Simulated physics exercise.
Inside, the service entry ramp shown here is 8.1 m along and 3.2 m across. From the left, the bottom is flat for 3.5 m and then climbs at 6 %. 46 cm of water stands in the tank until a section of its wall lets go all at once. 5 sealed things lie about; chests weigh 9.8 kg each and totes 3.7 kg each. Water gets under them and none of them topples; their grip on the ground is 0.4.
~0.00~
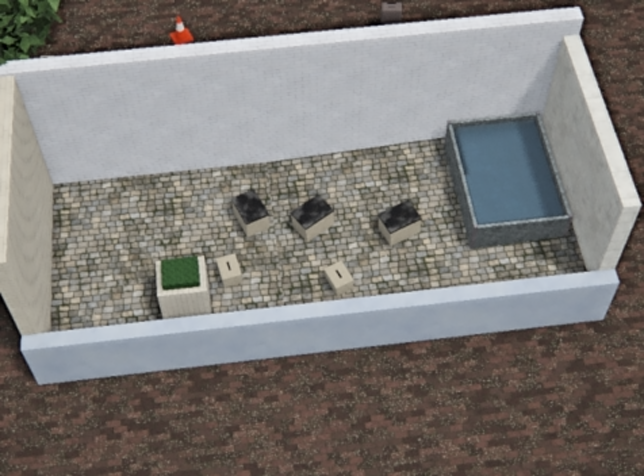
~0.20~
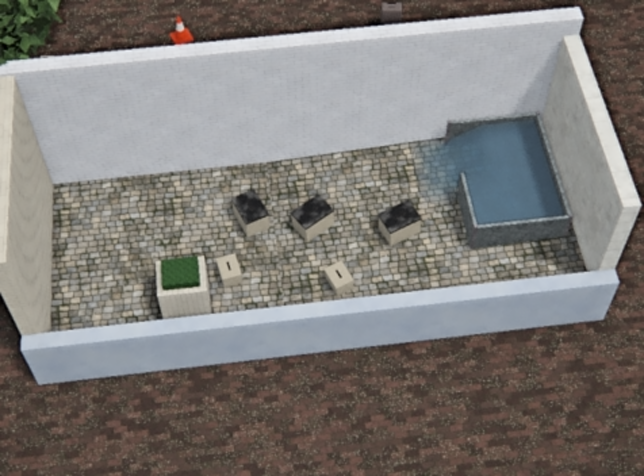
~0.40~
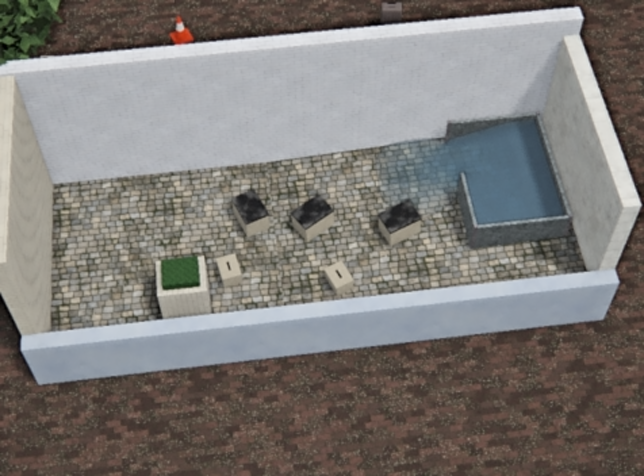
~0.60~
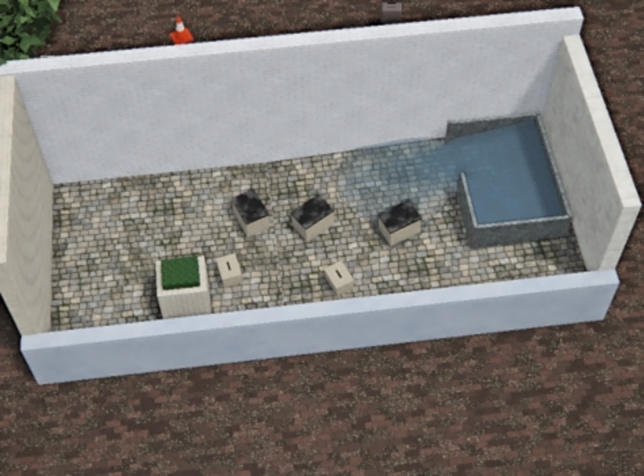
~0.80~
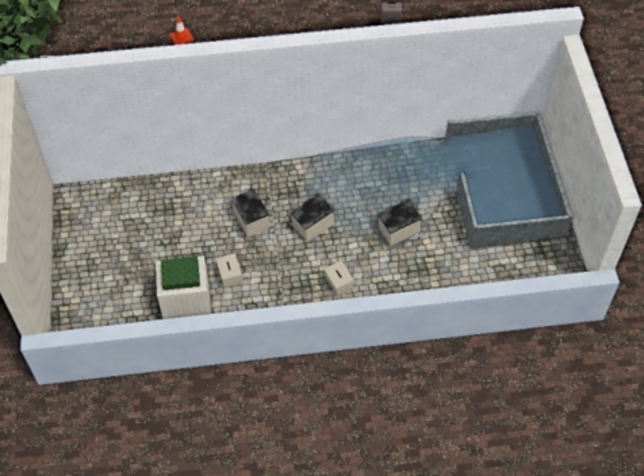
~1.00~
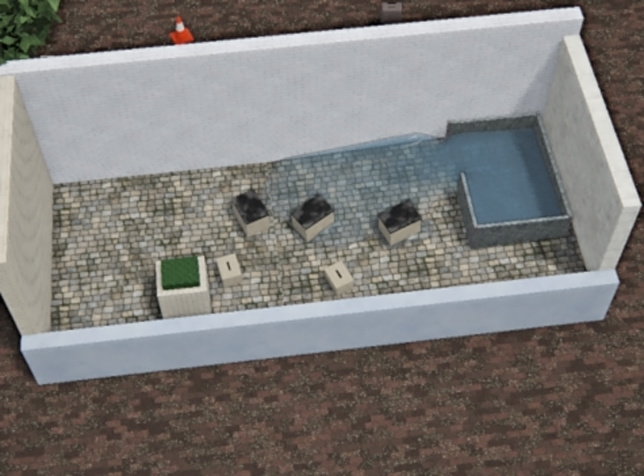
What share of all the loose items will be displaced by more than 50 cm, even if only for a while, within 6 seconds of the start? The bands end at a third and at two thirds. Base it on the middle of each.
The displaced part is a third to two thirds.
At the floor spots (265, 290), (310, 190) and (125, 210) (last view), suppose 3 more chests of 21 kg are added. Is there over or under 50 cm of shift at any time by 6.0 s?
In turn: Under, over, over.
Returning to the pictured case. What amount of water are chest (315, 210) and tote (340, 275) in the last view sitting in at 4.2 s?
16 and 0 cm.
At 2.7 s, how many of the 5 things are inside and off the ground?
I'd say 2 of them.
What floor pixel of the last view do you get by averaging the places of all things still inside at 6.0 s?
Mean position: Approximately (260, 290).
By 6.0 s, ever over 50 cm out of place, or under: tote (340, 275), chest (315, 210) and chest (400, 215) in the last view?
Within the mark, beyond the mark, within the mark.
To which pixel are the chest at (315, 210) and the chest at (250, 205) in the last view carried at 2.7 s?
I'd say close to (194, 243) and close to (154, 266).
After 1.4 s 0 of 5 are over 50 cm from their spots; 0 afloat.
After 2.7 s 2 of 5 are over 50 cm from their spots; 2 afloat.
After 4.2 s 3 of 5 are over 50 cm from their spots; 3 afloat.
After 6.0 s 3 of 5 are over 50 cm from their spots, and 3 have been at some point; 3 afloat.
